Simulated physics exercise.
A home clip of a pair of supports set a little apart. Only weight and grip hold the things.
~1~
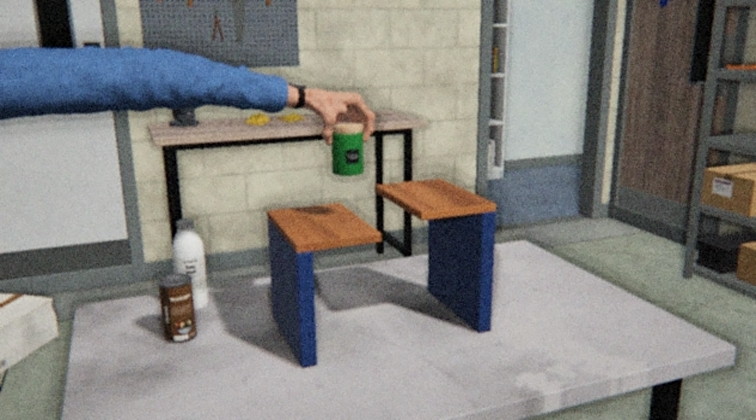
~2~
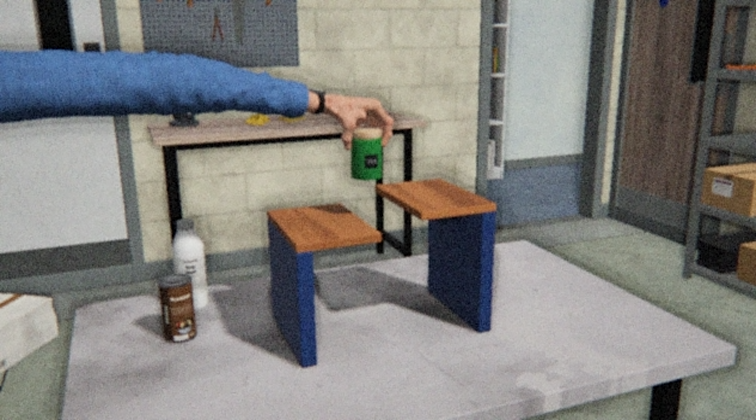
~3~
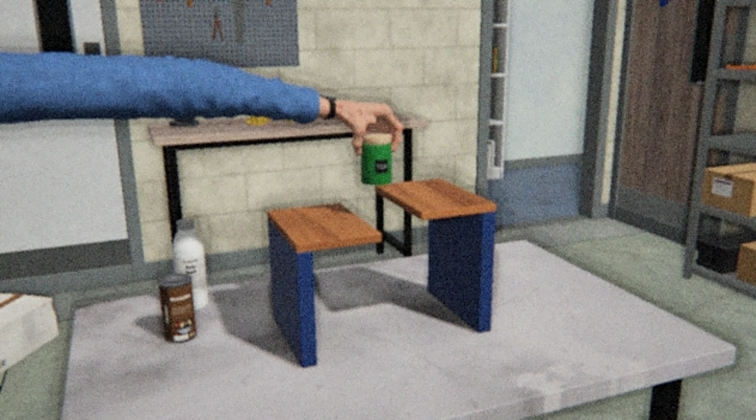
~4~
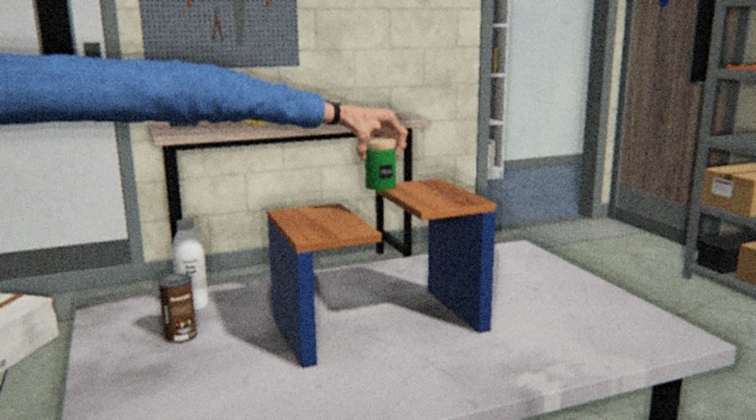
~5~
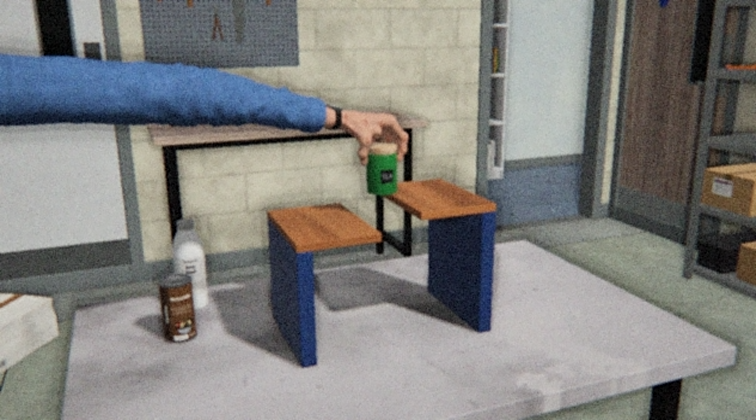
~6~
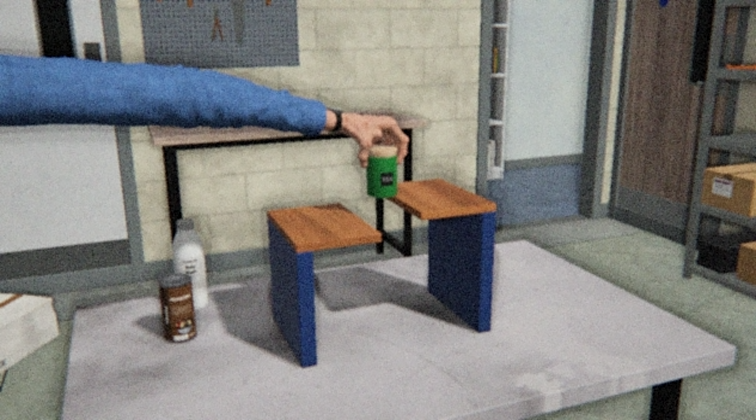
In this clip, a hand in a blue sleeve moves a green jar a short way right and slightly down, then holds it nearly still above the gap between two wooden-topped supports, while a brown tin stays on the table.
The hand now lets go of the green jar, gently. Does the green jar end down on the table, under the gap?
Here the jar drops through.
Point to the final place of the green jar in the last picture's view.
Around (383, 303).
Then, 0.30 s on from there, green jar shifted well along near (383, 266).
Then, 0.40 s on from there, green jar shifted well along near (383, 287).
Then, 0.50 s on from there, as before.
In the end, moved from the start, green jar; the other 2 unmoved. At the end, from the last picture's camera, green jar near (383, 303). The jar goes down the gap.
